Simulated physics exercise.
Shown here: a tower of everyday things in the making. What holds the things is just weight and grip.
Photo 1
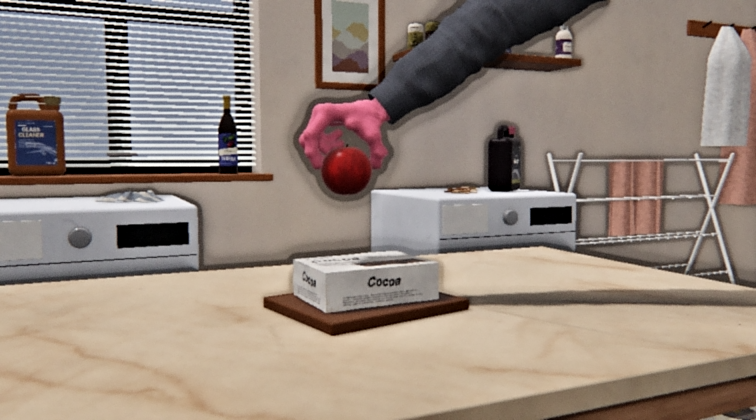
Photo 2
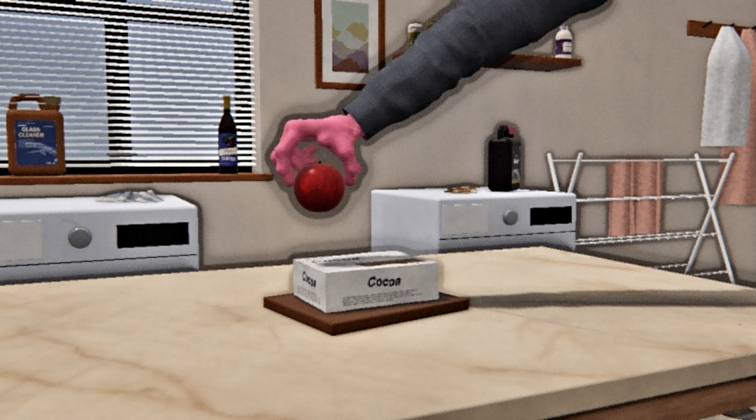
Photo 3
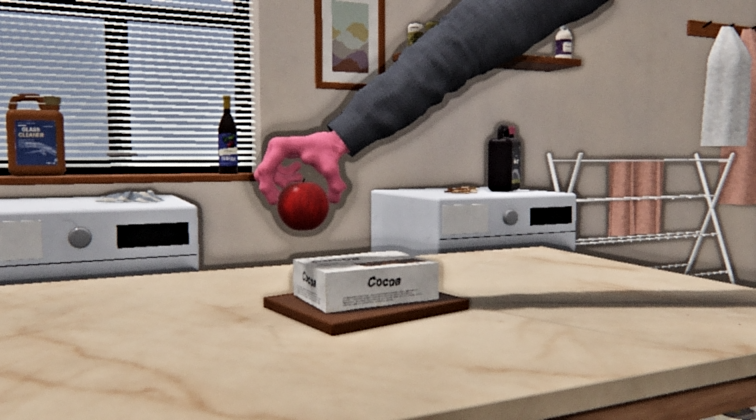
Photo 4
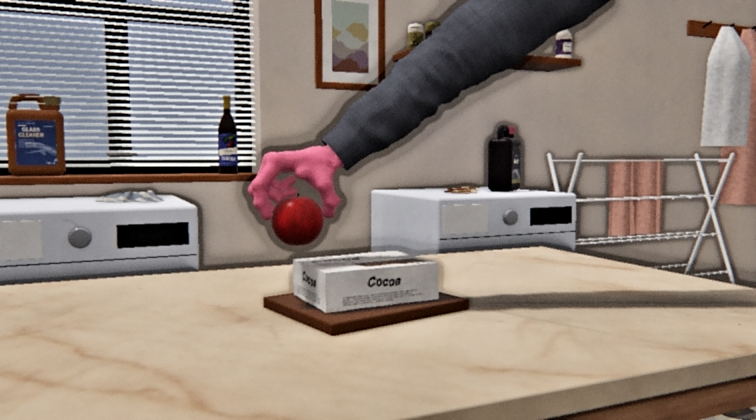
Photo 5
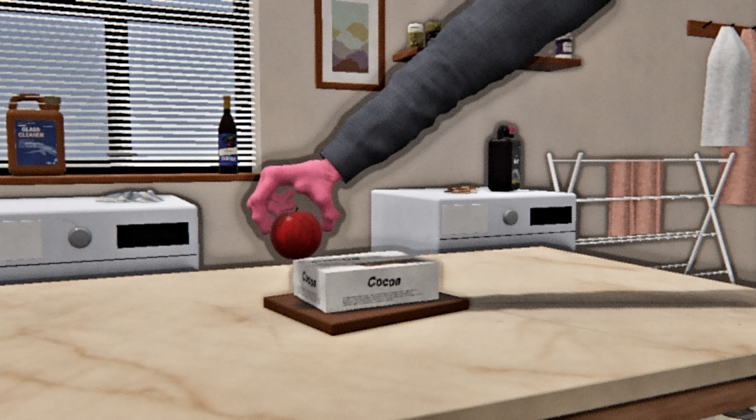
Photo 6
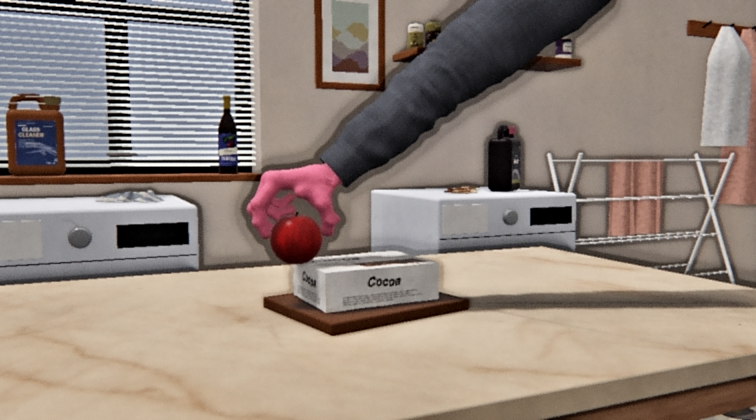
A pink hand holding a red apple moved left and downward over a white cocoa packet on a brown board, then set the apple down at the packet's left edge, still gripping it.
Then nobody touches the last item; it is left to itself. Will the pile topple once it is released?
Yes, it topples.
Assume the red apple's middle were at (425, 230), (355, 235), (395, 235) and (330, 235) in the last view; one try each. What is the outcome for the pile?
Result per case: First toppled, second still standing, third still standing, fourth still standing.
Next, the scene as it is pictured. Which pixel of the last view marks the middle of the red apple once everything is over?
The object winds up at approximately (245, 297).
Then, 0.20 s on from there, red apple shifted a little near (288, 248).
Then, 0.30 s on from there, red apple now fallen.
Then, 0.40 s on from there, things are still on the move.
In the end, fallen, red apple; the other 2 unmoved. At the end, from the last picture's camera, red apple near (246, 297). The pile gives way.
